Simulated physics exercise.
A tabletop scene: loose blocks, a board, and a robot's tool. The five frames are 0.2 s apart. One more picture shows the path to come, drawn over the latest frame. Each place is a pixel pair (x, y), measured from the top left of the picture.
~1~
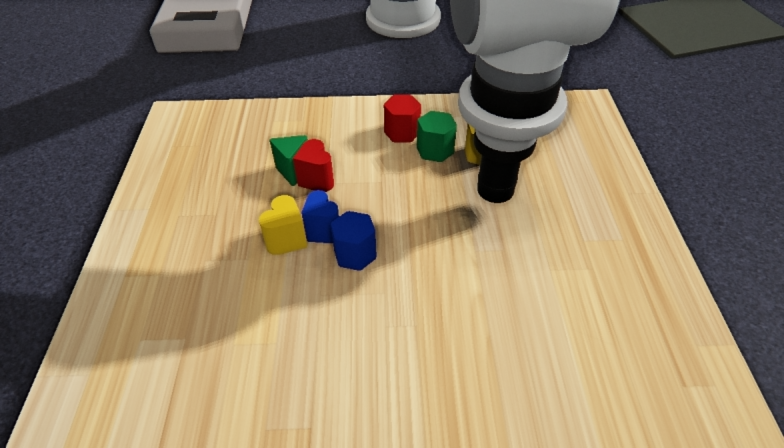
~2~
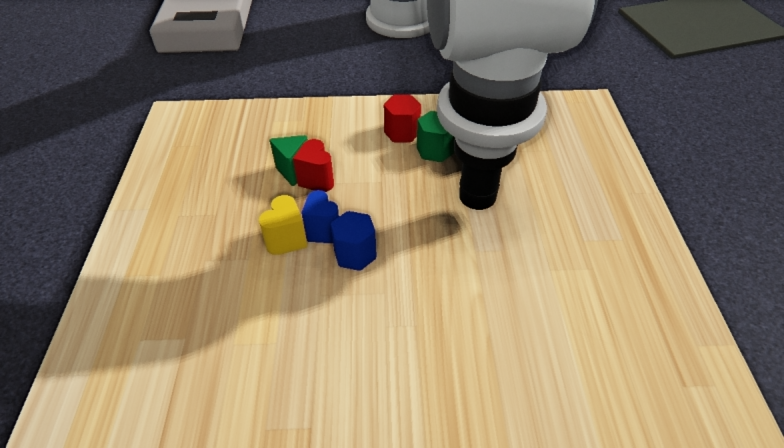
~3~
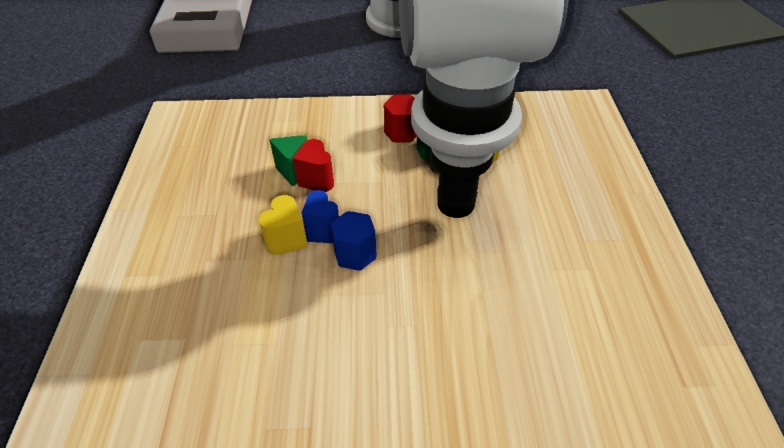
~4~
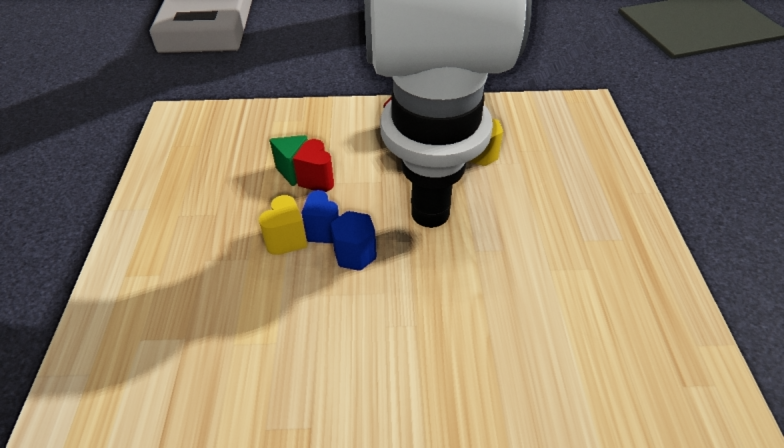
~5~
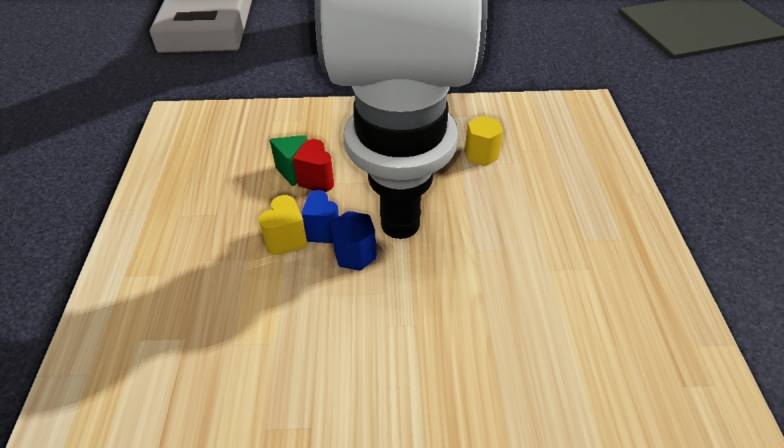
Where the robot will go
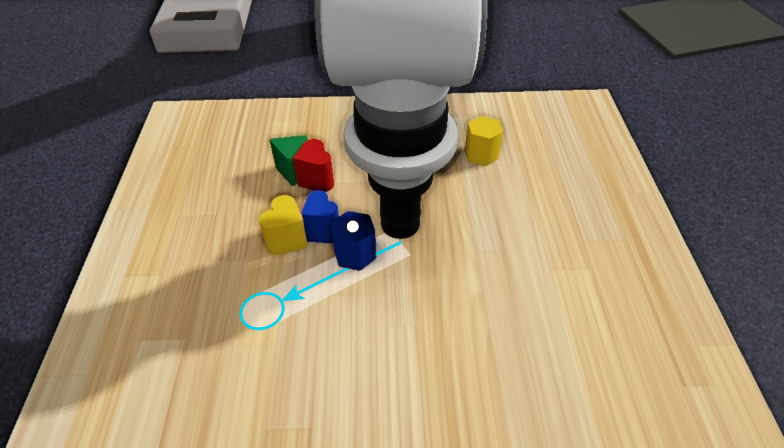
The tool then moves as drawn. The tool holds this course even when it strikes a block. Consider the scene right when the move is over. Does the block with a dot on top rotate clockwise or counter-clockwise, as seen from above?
It swings round clockwise.
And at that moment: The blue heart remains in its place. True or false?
My answer: True.
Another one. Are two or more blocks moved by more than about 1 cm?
Answer: No.
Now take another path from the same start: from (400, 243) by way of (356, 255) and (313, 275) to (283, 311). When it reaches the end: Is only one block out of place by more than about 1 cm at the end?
I'd say yes.
Drawn move, in a line from (400, 243) to (262, 311); the dot is on the blue hexagonal block.
On the path given first. One third of the way, tool (355, 247); blue hexagonal block (312, 238), turned 25° clockwise.
Two thirds of the way, tool (307, 270); blue hexagonal block (270, 244), turned 55° clockwise.
At the end, tool (257, 294); blue heart still; blue hexagonal block (261, 244), turned 70° clockwise.
